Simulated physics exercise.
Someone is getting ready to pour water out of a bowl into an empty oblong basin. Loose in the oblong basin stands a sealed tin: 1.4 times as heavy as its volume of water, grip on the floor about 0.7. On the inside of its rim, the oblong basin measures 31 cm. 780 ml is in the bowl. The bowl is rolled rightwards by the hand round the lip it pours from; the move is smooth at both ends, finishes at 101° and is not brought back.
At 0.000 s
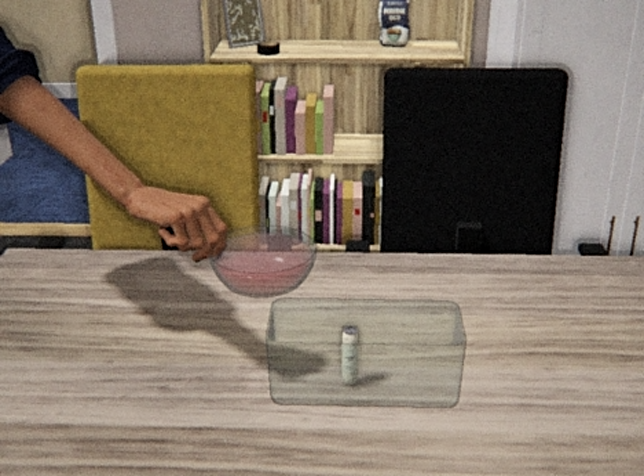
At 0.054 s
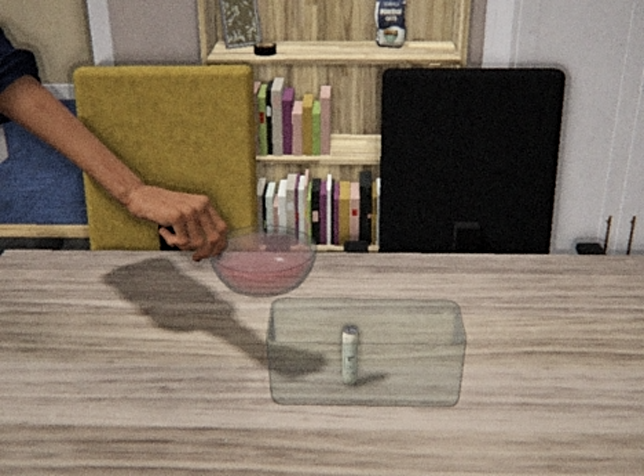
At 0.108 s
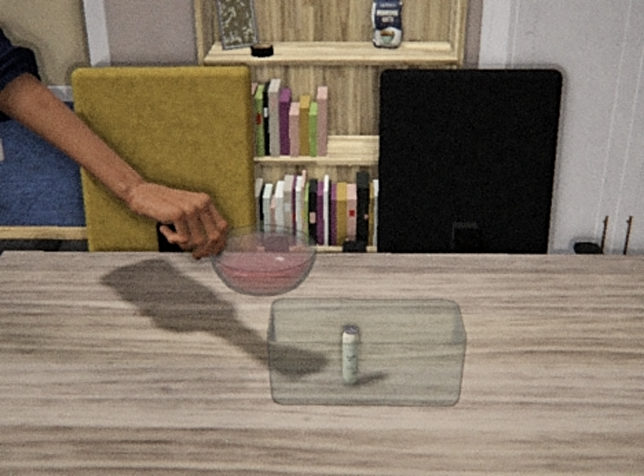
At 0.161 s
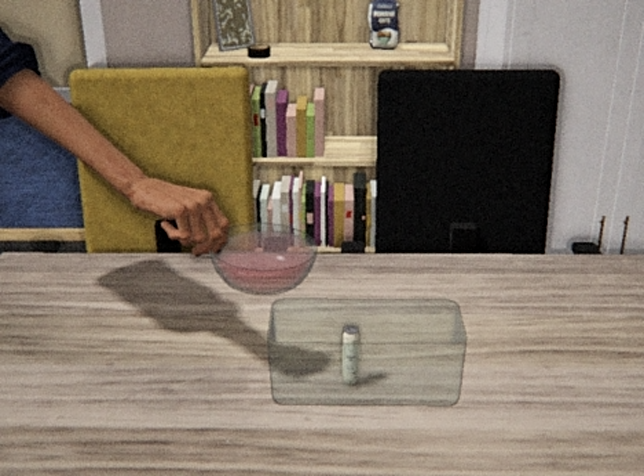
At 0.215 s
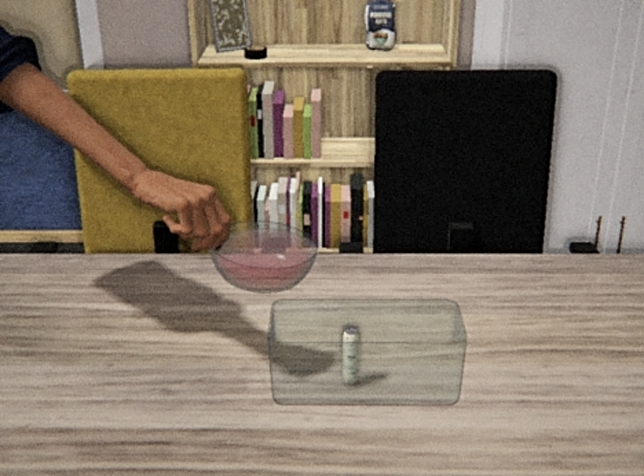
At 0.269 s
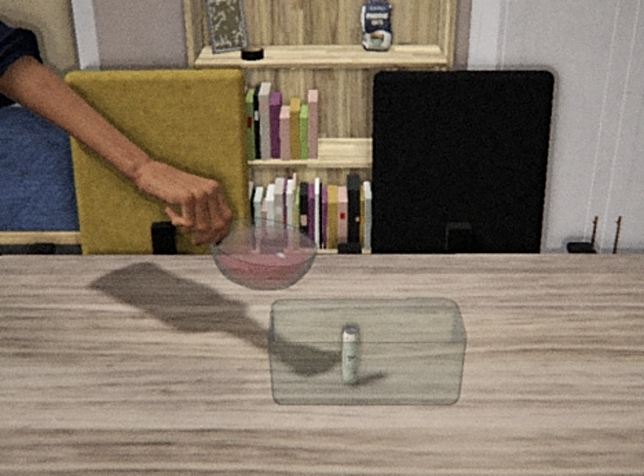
The video shows a hand at the left rim of a clear bowl of pinkish liquid, tilting it slightly rightward beside an oblong glass basin, a small cylinder visible through it, while the background shifts slightly left.
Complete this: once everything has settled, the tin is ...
Once everything has settled, the tin is standing up.
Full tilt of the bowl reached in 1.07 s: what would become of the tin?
The tin stays on its base.
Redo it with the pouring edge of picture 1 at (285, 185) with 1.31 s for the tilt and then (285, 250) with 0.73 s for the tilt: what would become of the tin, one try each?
The tin stays vertical the first time and overturns the second time.
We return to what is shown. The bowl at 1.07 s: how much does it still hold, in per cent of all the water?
2 %.
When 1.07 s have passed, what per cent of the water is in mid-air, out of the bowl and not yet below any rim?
Roughly 10 per cent.
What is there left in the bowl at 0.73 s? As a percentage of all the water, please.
At that time about 42 in a hundred parts are still held.
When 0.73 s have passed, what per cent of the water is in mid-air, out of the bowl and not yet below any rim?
Estimate: About 40 % of all of it.
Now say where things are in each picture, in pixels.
In the first picture, it leans 0°; its right rim is at (316, 250); the water meets the walls at (213, 252) and (314, 253); the oblong basin's rim runs from (269, 320) to (462, 323); the tin's top is at (350, 333).
In the second picture, it leans 0°; its right rim is at (316, 250); the water meets the walls at (213, 252) and (315, 252).
In the third picture, it leans 2°; its right rim is at (316, 250); the water meets the walls at (213, 251) and (314, 252).
In the fourth picture, it leans 4°; its right rim is at (317, 250); the water meets the walls at (213, 250) and (314, 251).
In the fifth picture, it leans 7°; its right rim is at (317, 250); the water meets the walls at (214, 247) and (315, 248).
In the sixth picture, it leans 10°; its right rim is at (316, 250); the water meets the walls at (214, 245) and (315, 246).
After 0.73 s the tilt is 60° and 41 per cent is still to pour; the tin stands where it began.
After 1.07 s the tilt is 93° and 2 per cent is still to pour; the tin stands where it began.
After 1.42 s the tilt is 101° and 0 per cent is still to pour; the tin stands where it began.
After 1.81 s the tilt is 101° and 0 per cent is still to pour; the tin stands where it began.
In the end the tin stands where it began.
